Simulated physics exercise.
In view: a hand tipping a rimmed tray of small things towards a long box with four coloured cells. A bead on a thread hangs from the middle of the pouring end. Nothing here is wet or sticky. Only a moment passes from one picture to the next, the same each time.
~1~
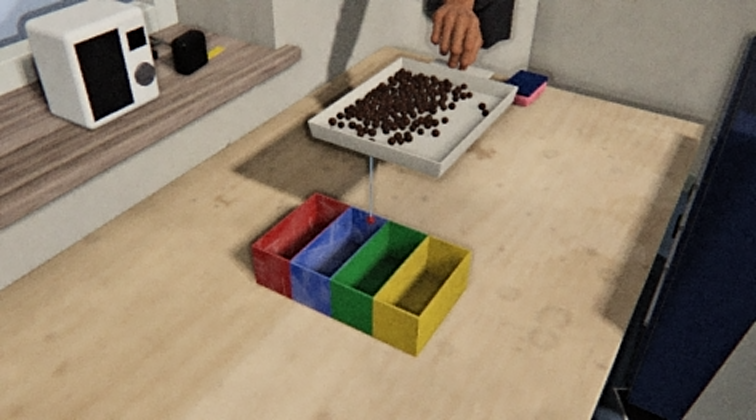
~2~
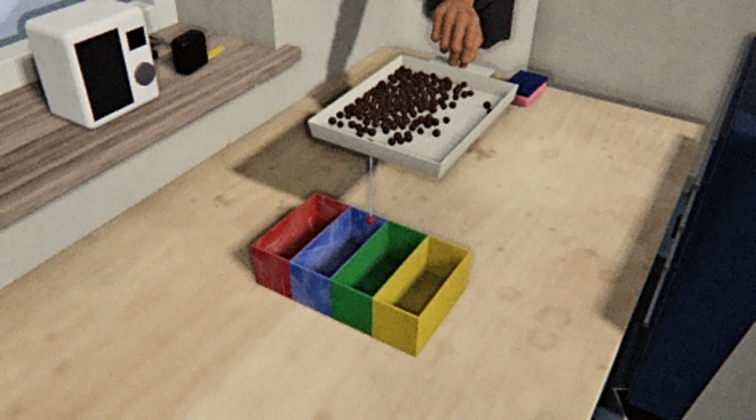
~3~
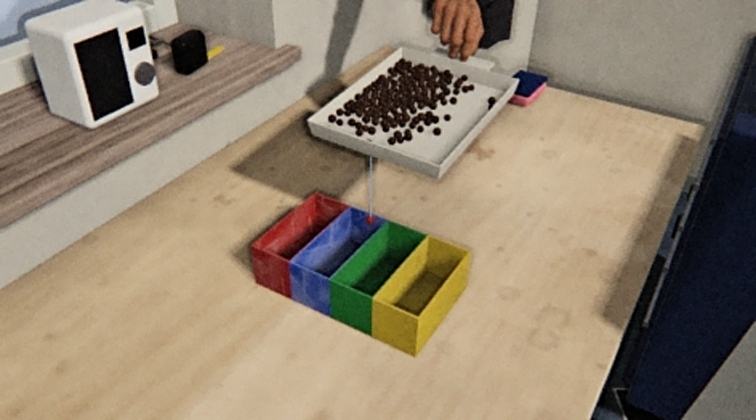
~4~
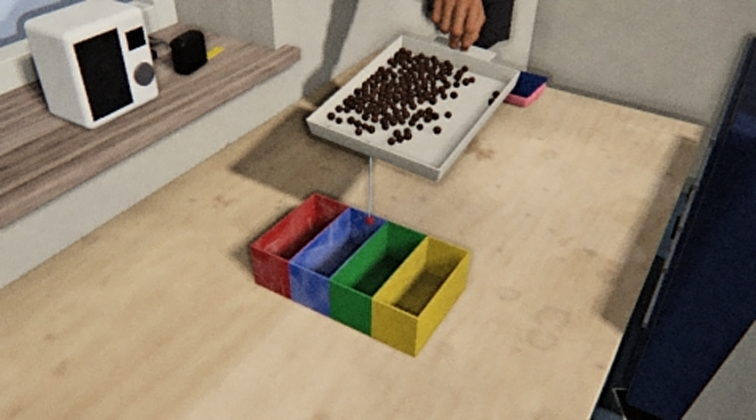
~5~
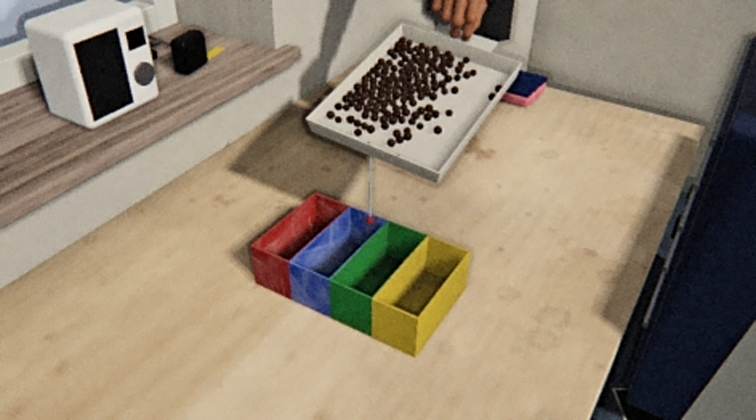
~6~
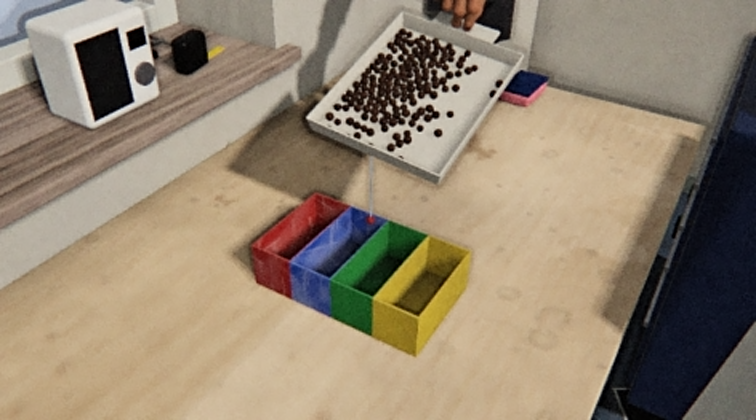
To begin with, a hand holds a white rimmed tray of small chocolate balls almost level above a box with red, blue, green and yellow cells. The hand then gradually tips the tray, its right front corner lowest, and the balls start shifting, a few at first, then nearly all.
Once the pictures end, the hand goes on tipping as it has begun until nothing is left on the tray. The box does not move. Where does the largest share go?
The yellow cell gets the most.
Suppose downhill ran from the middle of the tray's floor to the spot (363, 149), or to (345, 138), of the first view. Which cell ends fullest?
One: The red cell. Two: The cell in red.
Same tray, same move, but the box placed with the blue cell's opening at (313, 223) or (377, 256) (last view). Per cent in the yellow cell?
First some 40, then 10 per cent.
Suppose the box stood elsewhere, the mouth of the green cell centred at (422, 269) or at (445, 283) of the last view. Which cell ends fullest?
In turn: The green cell; the blue one.
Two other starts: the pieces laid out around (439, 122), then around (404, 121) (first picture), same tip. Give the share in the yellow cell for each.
The first gives 60 %, the second 70 %.
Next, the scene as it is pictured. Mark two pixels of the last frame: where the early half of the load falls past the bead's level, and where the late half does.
First near (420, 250), later near (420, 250).
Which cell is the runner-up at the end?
The runner-up: That green cell.
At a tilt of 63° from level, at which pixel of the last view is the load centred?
Near (413, 156).
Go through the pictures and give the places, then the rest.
In the first frame, corners of the pouring end at (313, 121) and (439, 161), level; middle of the load at (397, 103), chocolate balls; bead on its thread at (371, 220); red cell at (272, 269); blue cell at (311, 286); green cell at (352, 304); yellow cell at (396, 324).
In the second frame, corners of the pouring end at (312, 120) and (439, 162), level; middle of the load at (397, 101).
In the third frame, corners of the pouring end at (312, 120) and (439, 164), tipped barely, lowest at the right corner; middle of the load at (397, 97).
In the fourth frame, corners of the pouring end at (311, 119) and (438, 167), tipped a little, lowest at the right corner; middle of the load at (397, 91), a stray few on the move.
In the fifth frame, corners of the pouring end at (311, 118) and (438, 170), tipped a little, lowest at the right corner; middle of the load at (397, 85), a small part on the move.
In the sixth frame, corners of the pouring end at (311, 117) and (438, 172), tipped clearly, lowest at the right corner; middle of the load at (397, 83), nearly all on the move; red cell at (272, 269); blue cell at (311, 286); green cell at (352, 304); yellow cell at (395, 324).
Soon after the last picture, tray tipped steeply; most on the tray; a small part in the yellow cell; a small part falling or outside the box.
A little later, tray tipped past a quarter turn; a small part on the tray; about half in the yellow cell; about a quarter in the green cell; a stray few in the red cell; about a quarter falling or outside the box.
Later still, tray tipped past a quarter turn; about two thirds in the yellow cell; about a quarter in the green cell; a stray few in the blue cell; a small part falling or outside the box.
By the end, tray tipped past a quarter turn; about two thirds in the yellow cell; about a quarter in the green cell; a stray few in the blue cell; none in the red cell; a small part outside the box.
